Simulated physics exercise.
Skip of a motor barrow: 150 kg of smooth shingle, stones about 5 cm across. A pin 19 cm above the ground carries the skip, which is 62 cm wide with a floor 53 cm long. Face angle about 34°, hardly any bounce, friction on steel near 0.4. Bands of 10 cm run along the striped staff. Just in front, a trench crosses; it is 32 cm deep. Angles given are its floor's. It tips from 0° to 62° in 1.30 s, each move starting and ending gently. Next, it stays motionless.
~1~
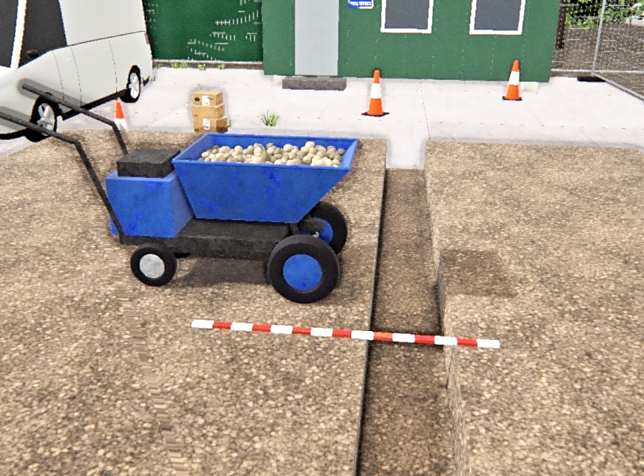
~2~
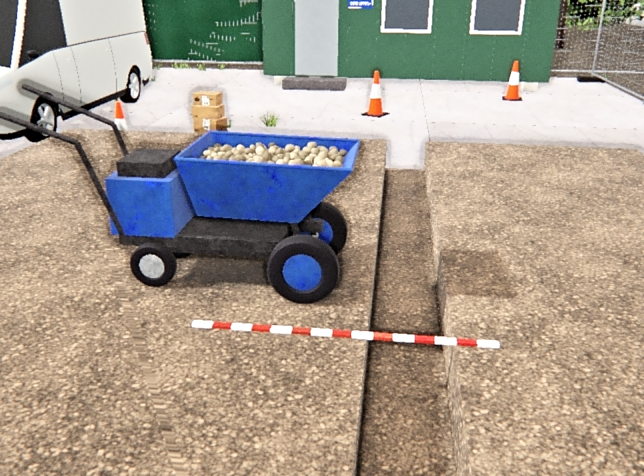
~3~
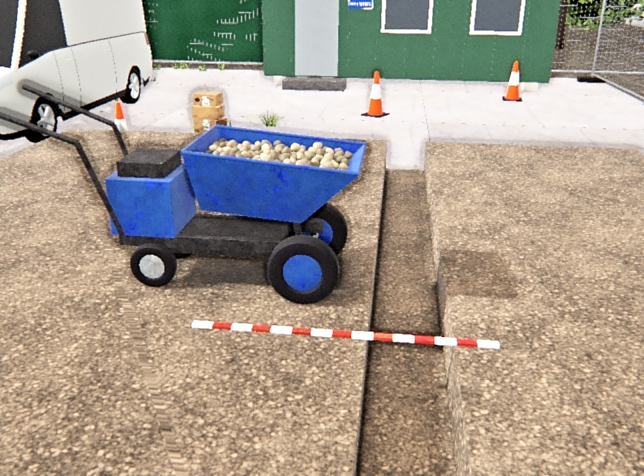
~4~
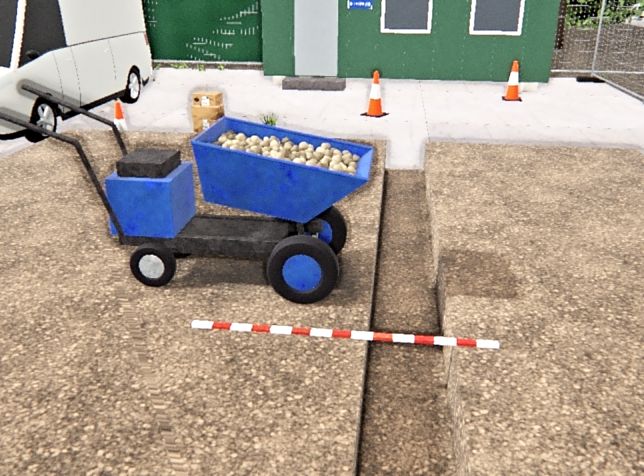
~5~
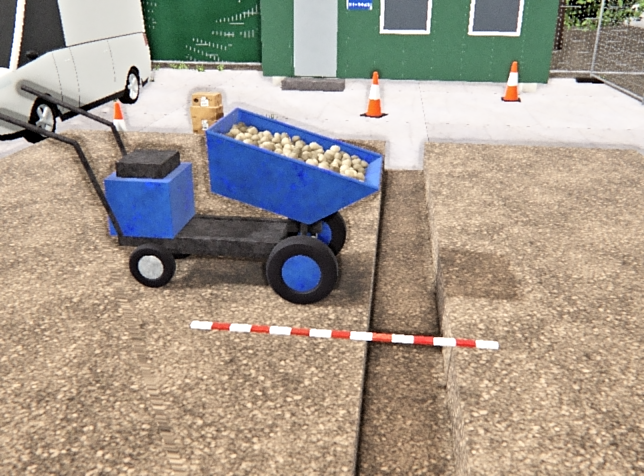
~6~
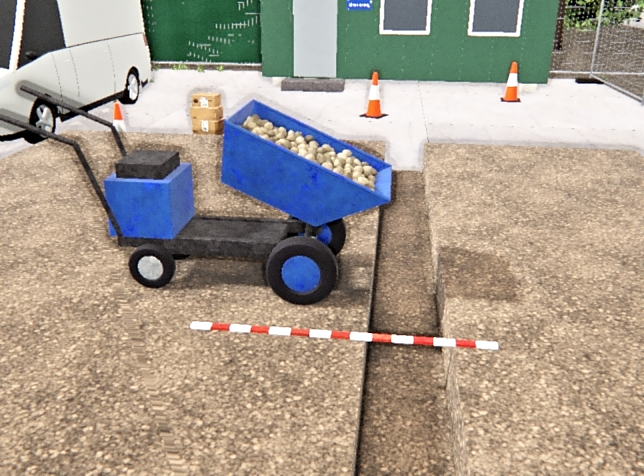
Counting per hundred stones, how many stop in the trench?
Some 53.
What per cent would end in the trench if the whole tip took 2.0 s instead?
Then roughly 60 percent.
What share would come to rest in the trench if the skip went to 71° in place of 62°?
Trench share: Approx. 45%.
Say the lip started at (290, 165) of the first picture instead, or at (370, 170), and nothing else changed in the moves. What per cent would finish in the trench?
From the first spot near 100, from the second near 30 per cent.
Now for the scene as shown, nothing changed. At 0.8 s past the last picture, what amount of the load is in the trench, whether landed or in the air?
About 10 per cent by then.
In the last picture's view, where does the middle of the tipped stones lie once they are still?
Resting centre: About (439, 311).
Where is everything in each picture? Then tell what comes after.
Lip at (349, 169), floor tilted 0°, highest stones at (271, 151), in the first picture.
The skip is at 1°, its lip at (352, 171); the top of the load is at (265, 150), in the second picture.
Lip at (358, 174), floor tilted 5°, highest stones at (250, 149), in the third picture.
Lip at (368, 180), floor tilted 10°, highest stones at (239, 140), in the fourth picture.
The skip is at 17°, its lip at (378, 189); the top of the load is at (240, 131), in the fifth picture.
Lip at (390, 200), floor tilted 24°, highest stones at (255, 124), in the sixth picture.
Then, 0.4 s after the last picture the floor is at 53°, 100 % in the skip; the foremost stones are at (421, 231).
Then, 0.8 s after the last picture the floor is at 62°, 66 % in the skip, 12 % in the trench, 22 % past the trench; the foremost stones are at (500, 289).
Then, 1.2 s after the last picture the floor is at 62°, 35 % in the skip, 20 % in the trench, 45 % past the trench; the foremost stones are at (590, 297).
Then, 3.2 s after the last picture the floor is at 62°, 0 % in the skip, 53 % in the trench, 47 % past the trench; the foremost stones are past the picture's edge.
